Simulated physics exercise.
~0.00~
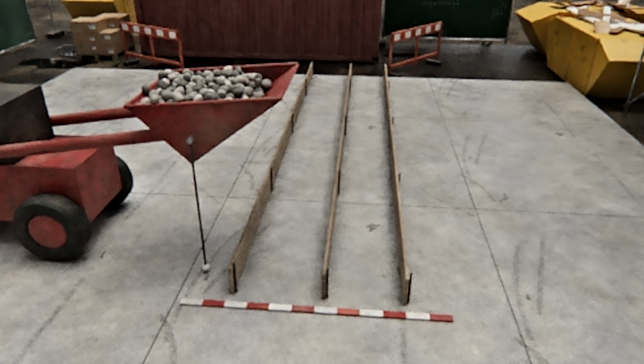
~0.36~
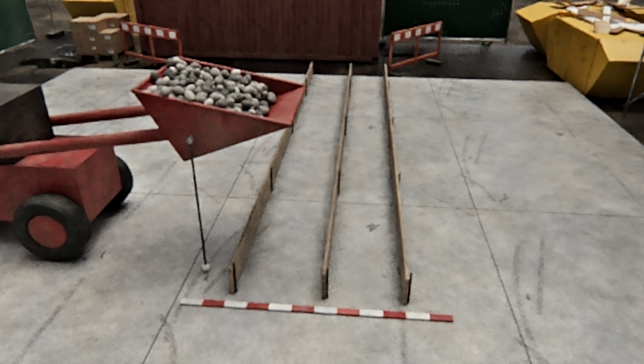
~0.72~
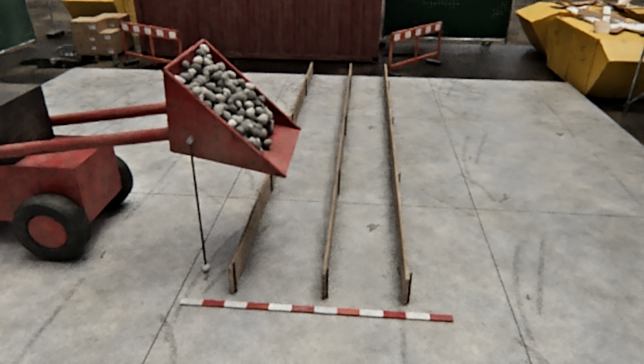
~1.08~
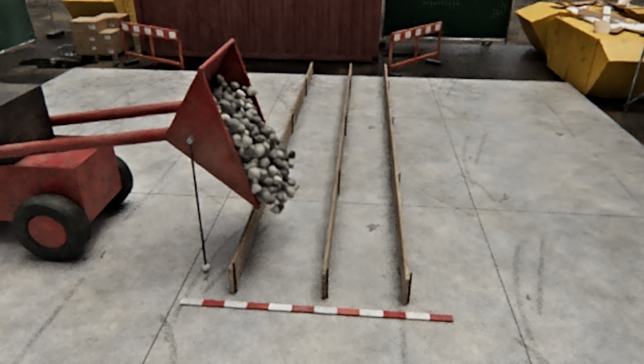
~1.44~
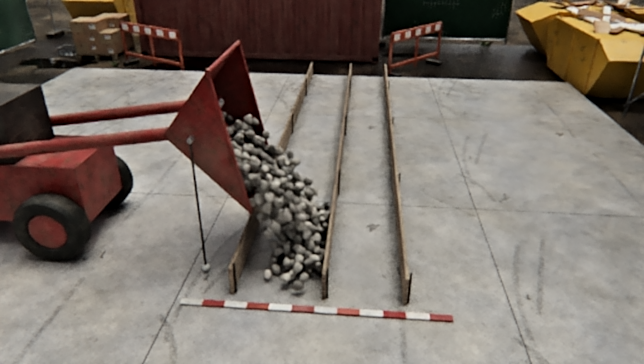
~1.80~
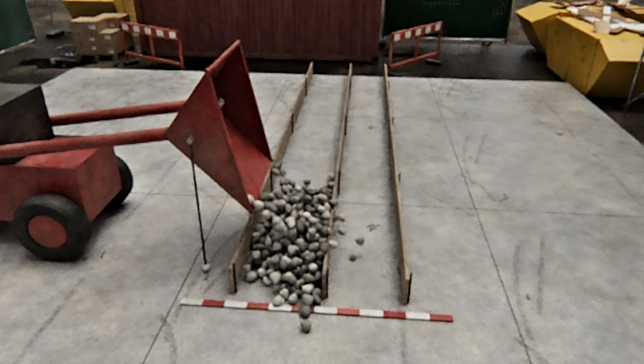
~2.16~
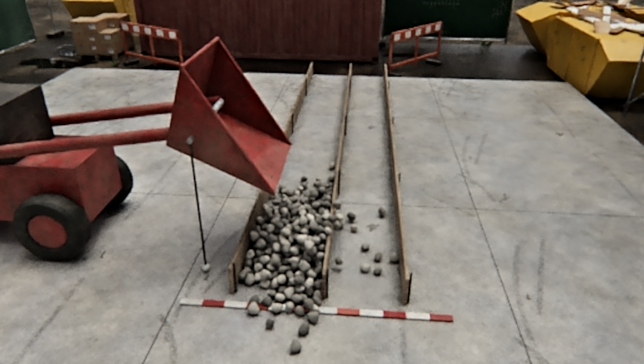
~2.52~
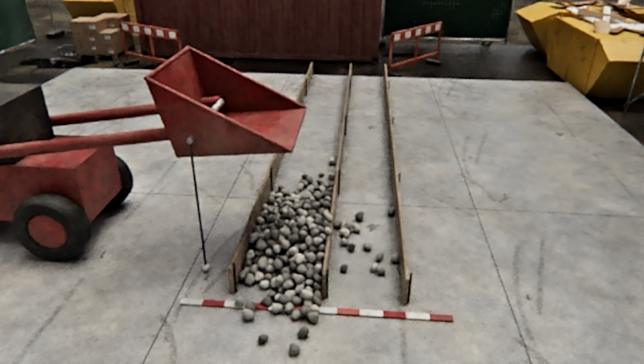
On a grey concrete yard seen from above, a red loader at the left holds a bucket of grey stones beside three long wooden boards that form two bays, with a red and white striped pole across their near ends. The bucket tips forward to the right, and the stones slide towards its lip. They pour out in a thick stream into the left bay and pile up there. A few scatter into the right bay, and several roll over the striped pole. The emptied bucket then tilts partway back up, leaving the heap at rest.
